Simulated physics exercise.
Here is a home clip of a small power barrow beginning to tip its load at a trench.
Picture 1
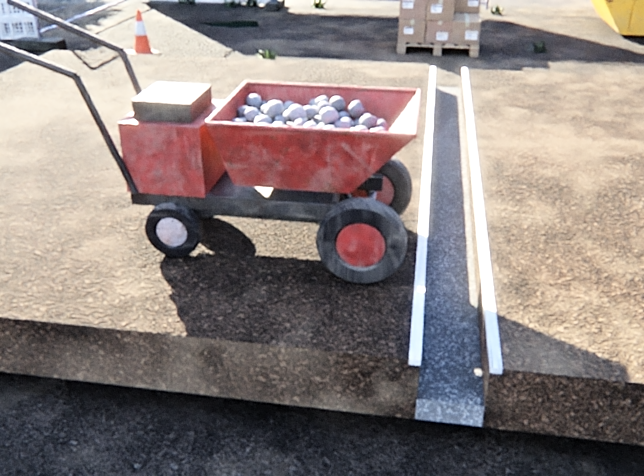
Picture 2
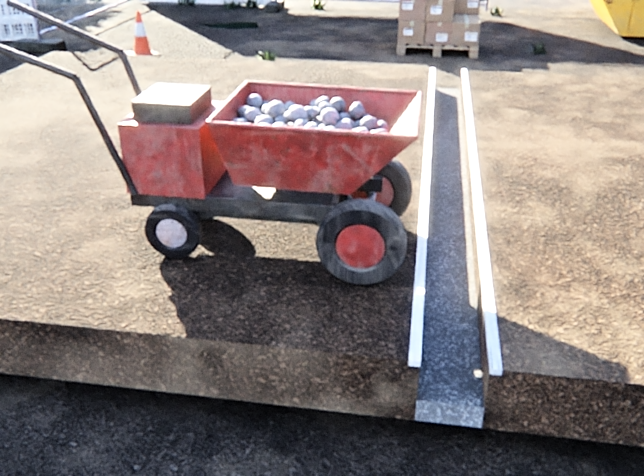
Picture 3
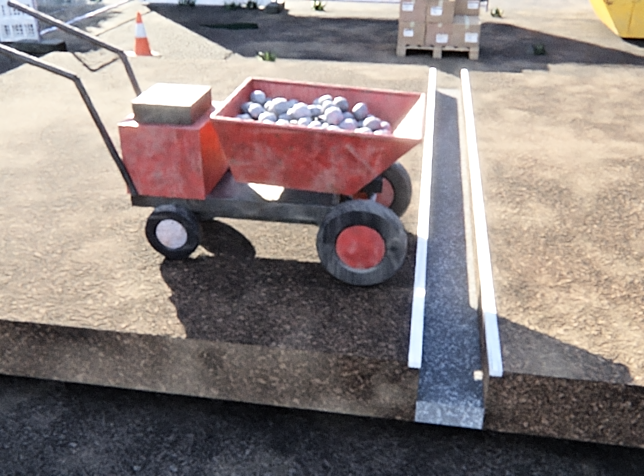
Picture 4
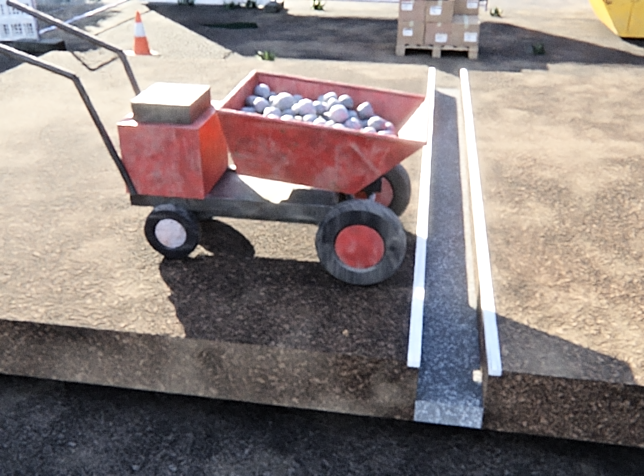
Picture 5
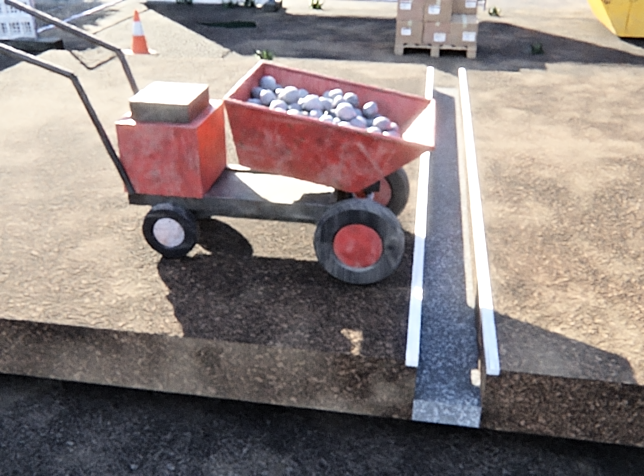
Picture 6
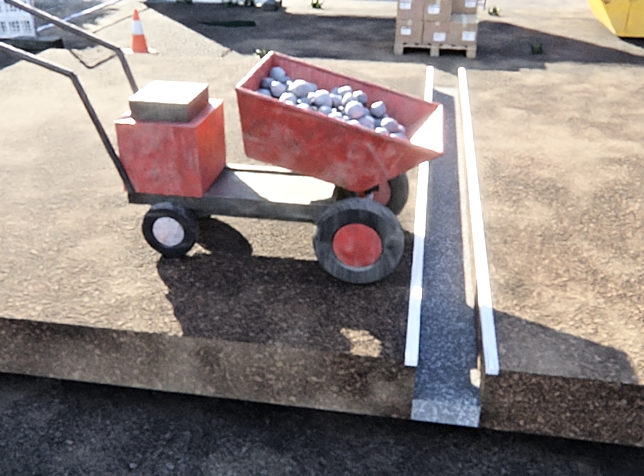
Red skip of grey cobbles on a small power barrow tilting gradually forward to the right, its lip reaching over a narrow trench.
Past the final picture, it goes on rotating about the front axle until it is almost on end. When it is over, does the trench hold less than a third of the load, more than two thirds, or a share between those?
Pretty sure the trench share falls in the bottom band, so below one third.
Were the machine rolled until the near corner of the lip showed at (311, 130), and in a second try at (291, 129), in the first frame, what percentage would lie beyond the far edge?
The first spot yields roughly 0 percent, the second roughly 0 percent.
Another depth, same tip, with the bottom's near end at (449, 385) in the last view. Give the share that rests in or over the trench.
I'd put it at about 0 in a hundred.
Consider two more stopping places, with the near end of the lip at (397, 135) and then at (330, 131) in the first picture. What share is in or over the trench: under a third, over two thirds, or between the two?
Log - stop 1: Less than a third. Stop 2: Over two thirds.
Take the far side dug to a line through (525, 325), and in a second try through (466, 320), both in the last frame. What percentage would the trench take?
In order, some 50 and some 0 percent.
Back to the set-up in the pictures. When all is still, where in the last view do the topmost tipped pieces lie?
The top settles at about (520, 256).
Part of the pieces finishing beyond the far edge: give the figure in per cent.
Result: Some 85 % of the load.
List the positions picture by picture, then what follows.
Lip of the skip at (414, 136), level; top of the load at (297, 114), round cobbles; first edge of the trench at (418, 314); far edge at (492, 321), the trench under half as wide as the skip, and about half as deep as wide, in the first picture.
Lip of the skip at (415, 138), level; top of the load at (298, 114), in the second picture.
Lip of the skip at (420, 141), tipped barely; top of the load at (284, 120), in the third picture.
Lip of the skip at (425, 144), tipped a little; top of the load at (289, 116), in the fourth picture.
Lip of the skip at (432, 148), tipped a little; top of the load at (295, 110), in the fifth picture.
Lip of the skip at (440, 154), tipped clearly; top of the load at (288, 102); first edge of the trench at (414, 315); far edge at (488, 322), in the sixth picture.
Soon, skip tipped steeply; all in the skip.
A while on, skip tipped right over; about two thirds in the skip; about a quarter beyond it; a small part falling.
Towards the end, skip tipped right over; a small part in the skip; most beyond it.
Finally, skip tipped right over; a small part in the skip; a stray few in or heaped over the trench; most beyond it.
